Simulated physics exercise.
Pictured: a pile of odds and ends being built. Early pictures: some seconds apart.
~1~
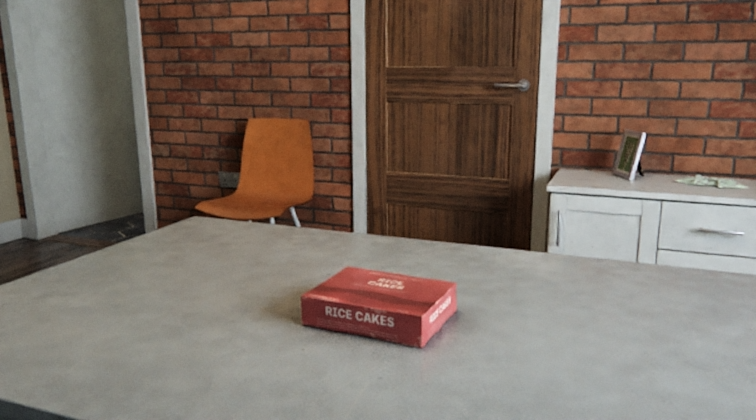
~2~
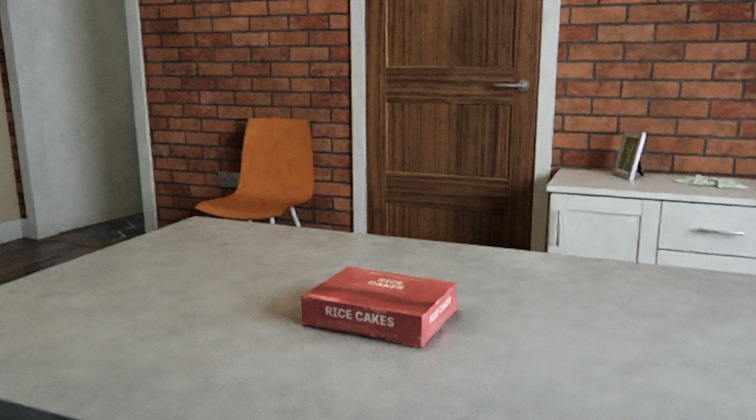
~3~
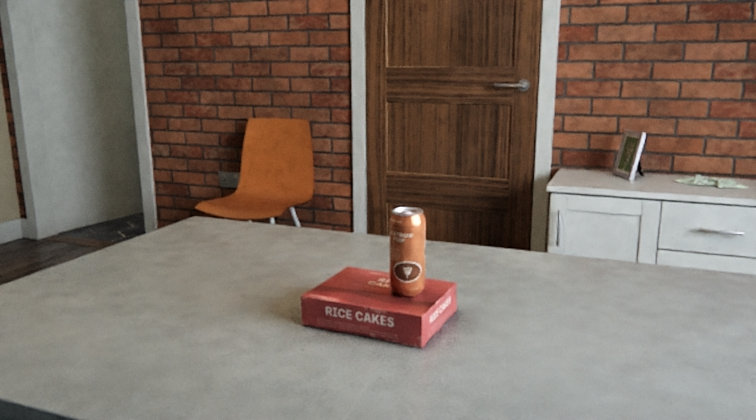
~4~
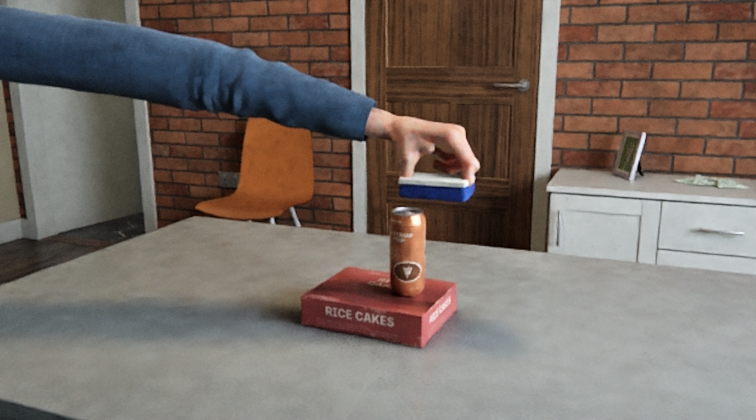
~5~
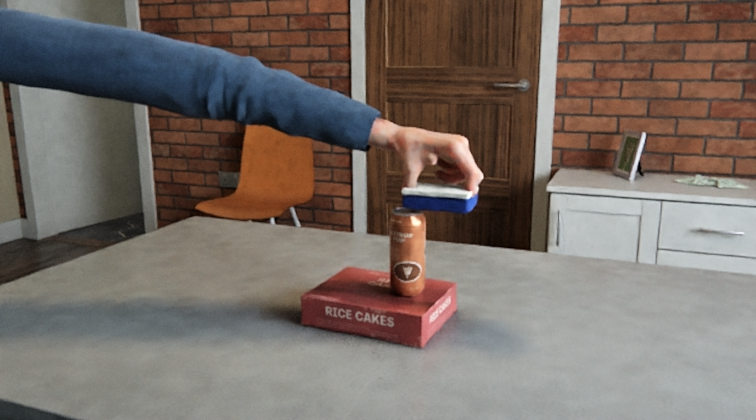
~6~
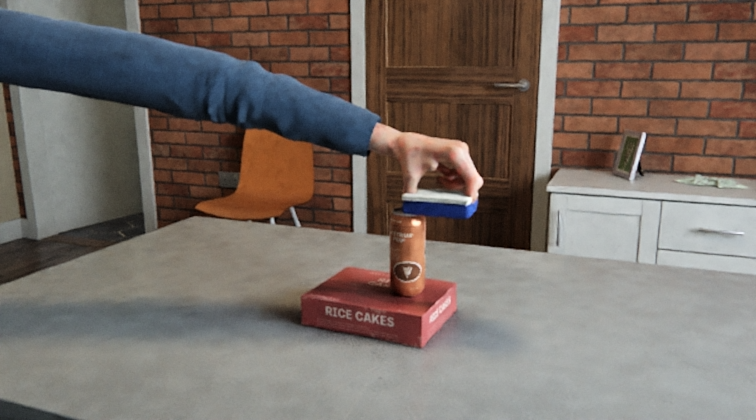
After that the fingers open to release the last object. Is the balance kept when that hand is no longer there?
In the end the pile is left disturbed.
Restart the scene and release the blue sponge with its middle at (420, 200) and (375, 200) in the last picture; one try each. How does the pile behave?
First try: The pile stands firm; second try: It topples.
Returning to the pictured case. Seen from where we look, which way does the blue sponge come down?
Well, it travels over to the right.
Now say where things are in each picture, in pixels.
In the first frame, the last thing is not in view yet.
In the second frame, the last thing is not in view yet.
In the third frame, the last thing is not in view yet; orange can (408, 252).
In the fourth frame, still above its spot; blue sponge (437, 187); orange can (408, 252).
In the fifth frame, still above its spot; blue sponge (440, 198); orange can (408, 252).
In the sixth frame, set down, still held; blue sponge (440, 203); orange can (408, 252).
Then, 0.40 s after the last picture, blue sponge now fallen.
Then, 0.60 s after the last picture, things are still on the move.
At rest, fallen, blue sponge; the other 2 in place. Seen from the same camera at the end, blue sponge near (522, 316). The pile loses its balance.
